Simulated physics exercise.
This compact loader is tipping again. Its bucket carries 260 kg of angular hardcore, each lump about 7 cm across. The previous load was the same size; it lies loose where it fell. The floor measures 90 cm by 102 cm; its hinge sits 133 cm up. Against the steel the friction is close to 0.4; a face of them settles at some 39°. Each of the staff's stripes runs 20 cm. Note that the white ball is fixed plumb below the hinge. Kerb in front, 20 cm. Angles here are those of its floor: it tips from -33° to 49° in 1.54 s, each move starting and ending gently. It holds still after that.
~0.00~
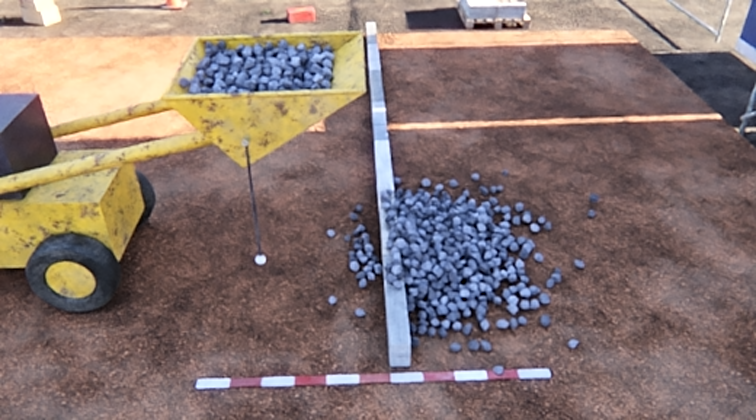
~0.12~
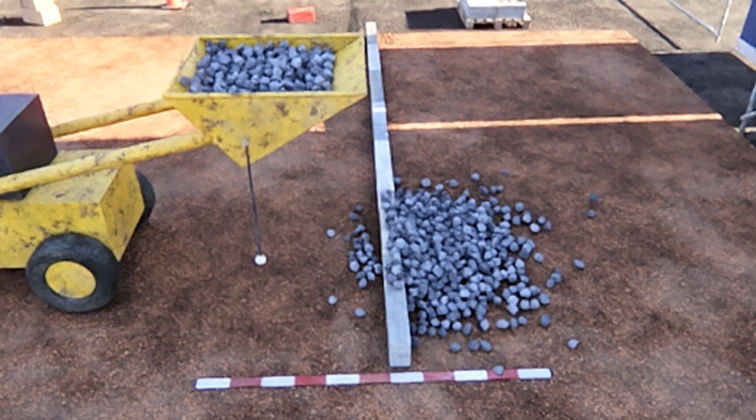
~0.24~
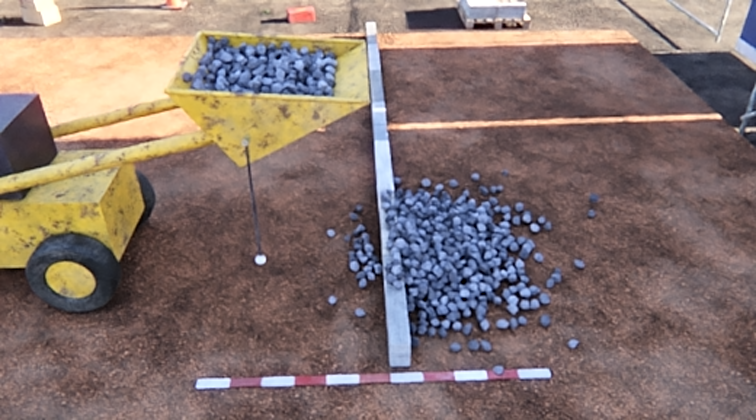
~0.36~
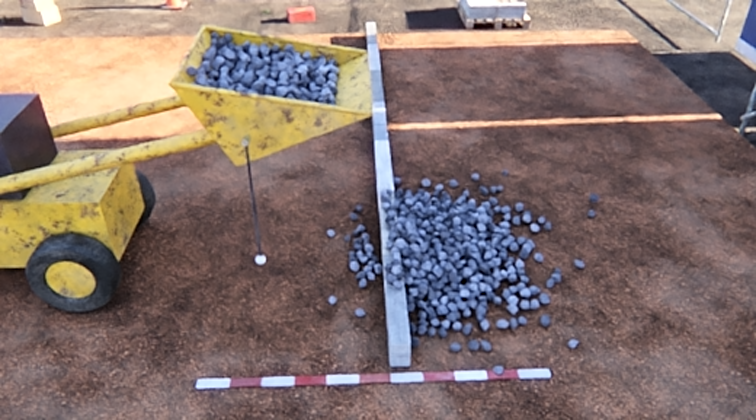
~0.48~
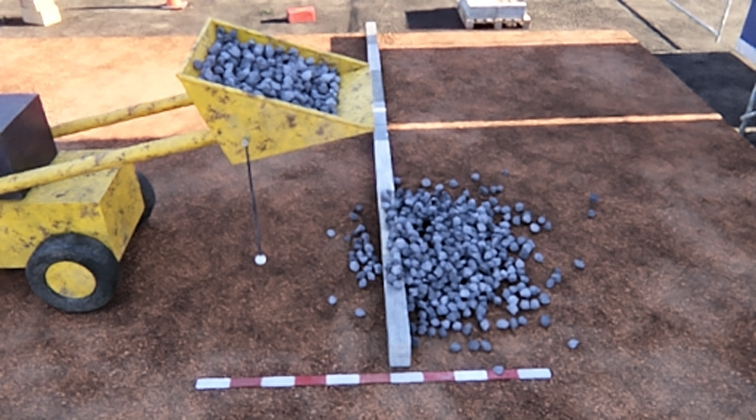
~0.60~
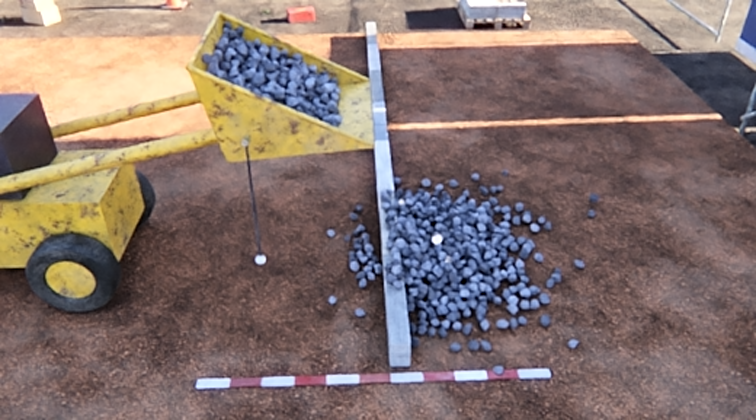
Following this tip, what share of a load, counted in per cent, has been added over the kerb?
7 per cent, roughly.
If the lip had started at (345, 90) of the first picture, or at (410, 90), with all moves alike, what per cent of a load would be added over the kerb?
Around 5 and 65 percent respectively.
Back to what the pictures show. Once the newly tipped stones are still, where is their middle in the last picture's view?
Their middle rests near (359, 248).
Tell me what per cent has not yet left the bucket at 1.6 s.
Around 25 in a hundred.
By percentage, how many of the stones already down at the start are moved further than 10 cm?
I'd say roughly 0 per cent of them.
After 1.2 s the floor is at 36°; in per cent of one load, 99 in the bucket, 9 on this side of the kerb, 92 over the kerb; the foremost stones are at (563, 236).
After 1.6 s the floor is at 49°; in per cent of one load, 26 in the bucket, 82 on this side of the kerb, 92 over the kerb; the foremost stones are at (563, 236).
After 2.0 s the floor is at 49°; in per cent of one load, 0 in the bucket, 103 on this side of the kerb, 97 over the kerb; the foremost stones are at (563, 236).
After 4.5 s the floor is at 49°; in per cent of one load, 0 in the bucket, 101 on this side of the kerb, 99 over the kerb; the foremost stones are at (563, 236). Net gain over the kerb, 7.
